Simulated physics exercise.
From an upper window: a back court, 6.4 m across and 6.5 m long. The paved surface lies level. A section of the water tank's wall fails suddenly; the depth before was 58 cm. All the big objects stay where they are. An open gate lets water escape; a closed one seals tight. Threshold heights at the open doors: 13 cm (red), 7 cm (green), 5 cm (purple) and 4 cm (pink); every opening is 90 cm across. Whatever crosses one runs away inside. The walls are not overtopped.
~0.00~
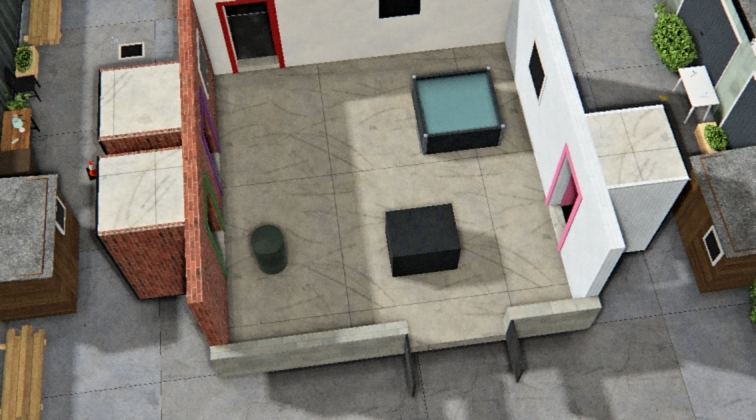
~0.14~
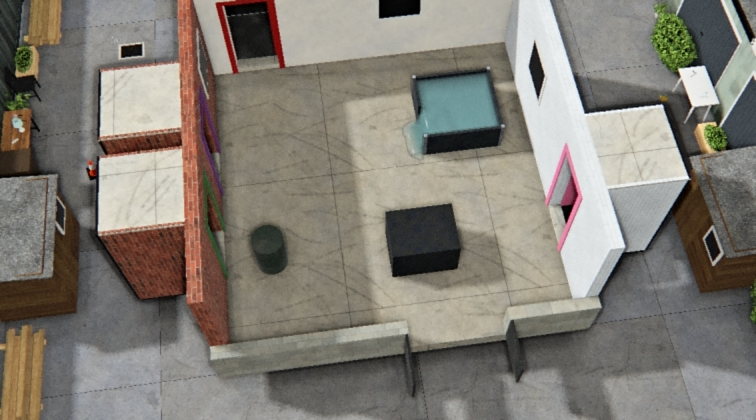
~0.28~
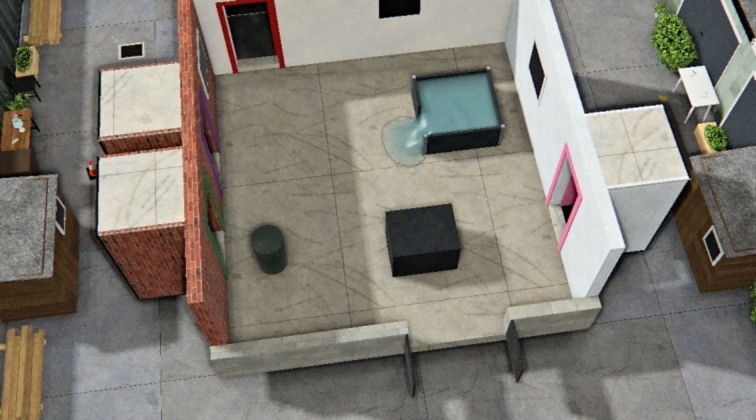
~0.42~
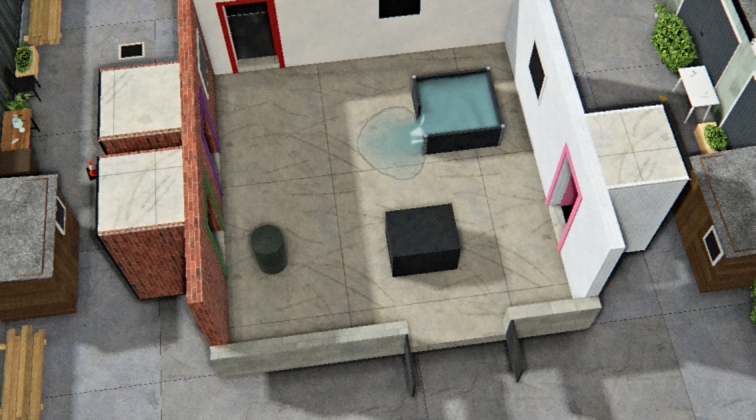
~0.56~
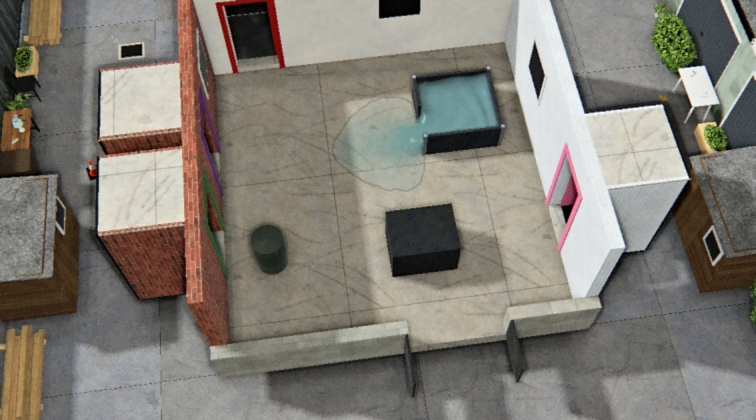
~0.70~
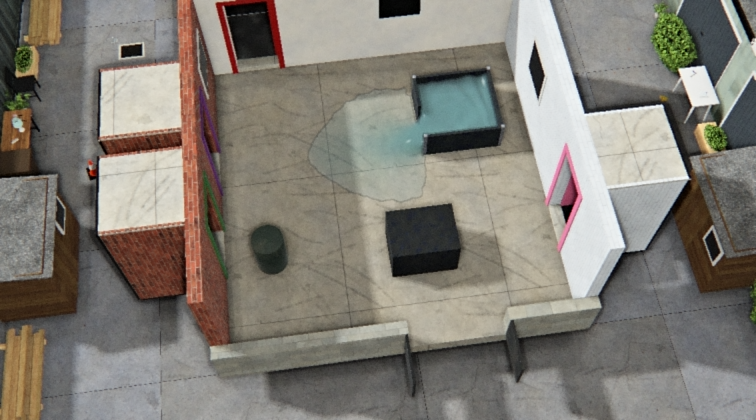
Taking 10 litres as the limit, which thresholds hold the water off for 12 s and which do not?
The water let in: At the red door it stays under the limit; at the green door it goes over the limit; at the purple door it goes over the limit; at the pink door it stays under the limit.
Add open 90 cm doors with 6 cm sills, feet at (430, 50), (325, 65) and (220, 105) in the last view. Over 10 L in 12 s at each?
In that order: Under, not over, past it.
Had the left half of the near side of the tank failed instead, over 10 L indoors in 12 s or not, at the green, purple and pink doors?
Then: Green under, purple not over, pink above.
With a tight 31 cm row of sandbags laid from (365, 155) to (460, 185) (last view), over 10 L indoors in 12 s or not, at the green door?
Then: Green under.
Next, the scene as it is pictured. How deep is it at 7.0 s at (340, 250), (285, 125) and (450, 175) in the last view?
In that order: 2, 5 and 0 cm.
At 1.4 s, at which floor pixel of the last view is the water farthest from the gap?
Near (231, 186).
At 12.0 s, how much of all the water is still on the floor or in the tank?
Roughly 90 in a hundred.
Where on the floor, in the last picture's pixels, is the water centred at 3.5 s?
At about (353, 155).
After 1.4 s water covers 25 % of the floor and is deepest (26 cm) near (412, 141); red door not reached, green door not reached, purple door not reached, pink door not reached.
After 2.2 s water covers 45 % of the floor and is deepest (18 cm) near (412, 141); red door 2 cm at the sill, 0 L in, green door 8 cm at the sill, 0 L in, purple door 11 cm at the sill, 14 L in, pink door not reached.
After 3.5 s water covers 50 % of the floor and is deepest (14 cm) near (217, 100); red door 8 cm at the sill, 0 L in, green door 9 cm at the sill, 16 L in, purple door 10 cm at the sill, 58 L in, pink door not reached.
After 7.0 s water covers 60 % of the floor and is deepest (7 cm) near (232, 358); red door 5 cm at the sill, 0 L in, green door 5 cm at the sill, 19 L in, purple door 6 cm at the sill, 84 L in, pink door not reached.
After 12.0 s water covers 80 % of the floor and is deepest (6 cm) near (360, 341); red door 4 cm at the sill, 0 L in, green door 4 cm at the sill, 19 L in, purple door 4 cm at the sill, 85 L in, pink door not reached.
